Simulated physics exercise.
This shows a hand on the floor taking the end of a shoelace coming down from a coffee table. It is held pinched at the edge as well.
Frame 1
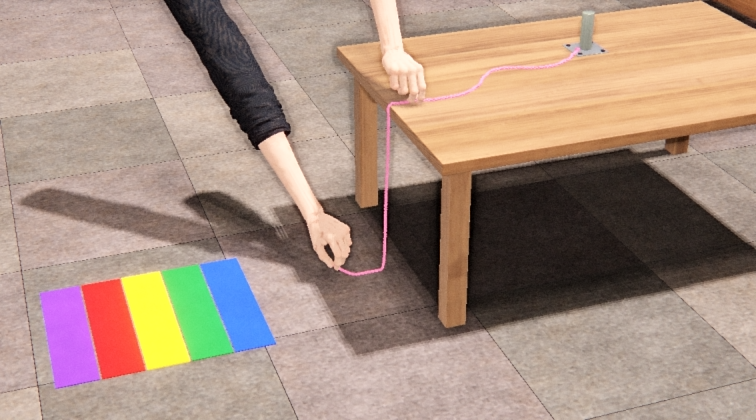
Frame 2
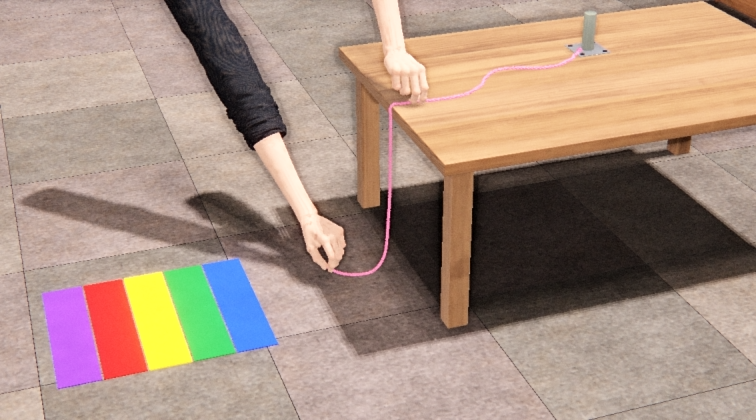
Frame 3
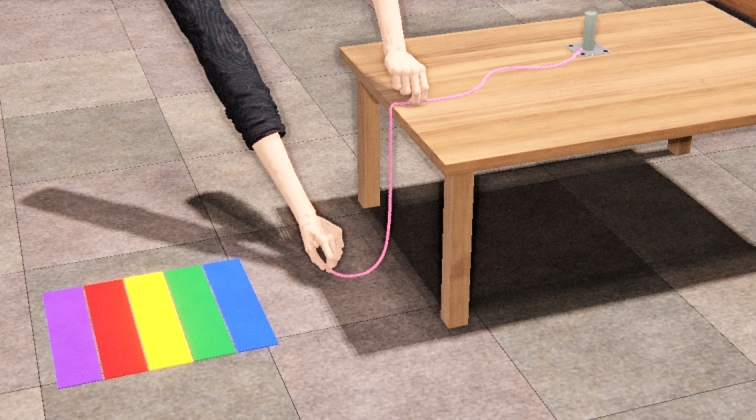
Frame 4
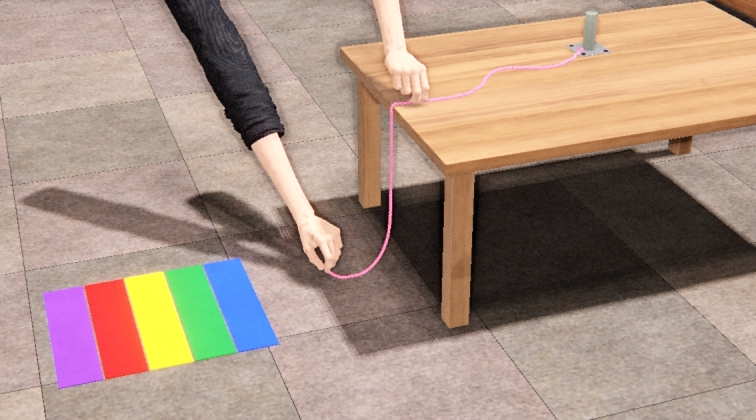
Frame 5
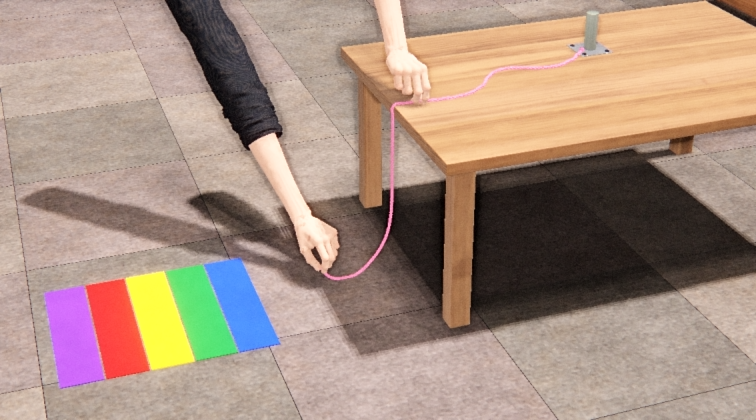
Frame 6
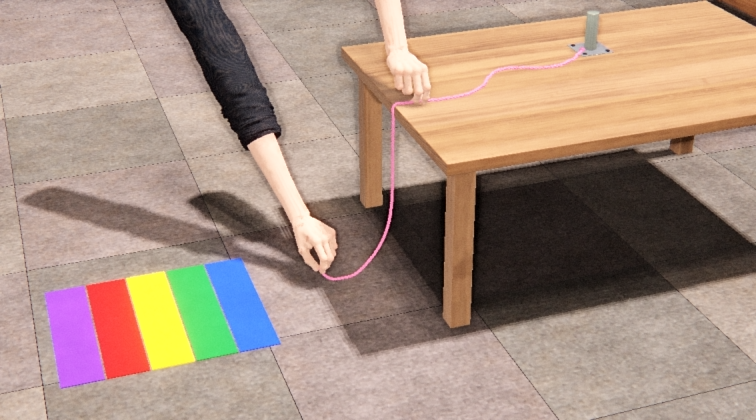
A hand near the floor draws the end of a pink cord slightly left.
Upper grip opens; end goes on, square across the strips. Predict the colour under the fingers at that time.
The green one.
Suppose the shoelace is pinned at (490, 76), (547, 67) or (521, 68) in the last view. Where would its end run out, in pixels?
It ends up near (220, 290) the first time, (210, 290) the second and (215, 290) the third.
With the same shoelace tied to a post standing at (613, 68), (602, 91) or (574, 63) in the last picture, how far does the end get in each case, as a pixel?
The places come out near (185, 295), (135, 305) and (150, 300).
Early on, end near (265, 279); short of the strips.
Midway, end near (224, 287); over blue.
At the end of the slack, end near (200, 291); over green. It gets as far as the green strip.
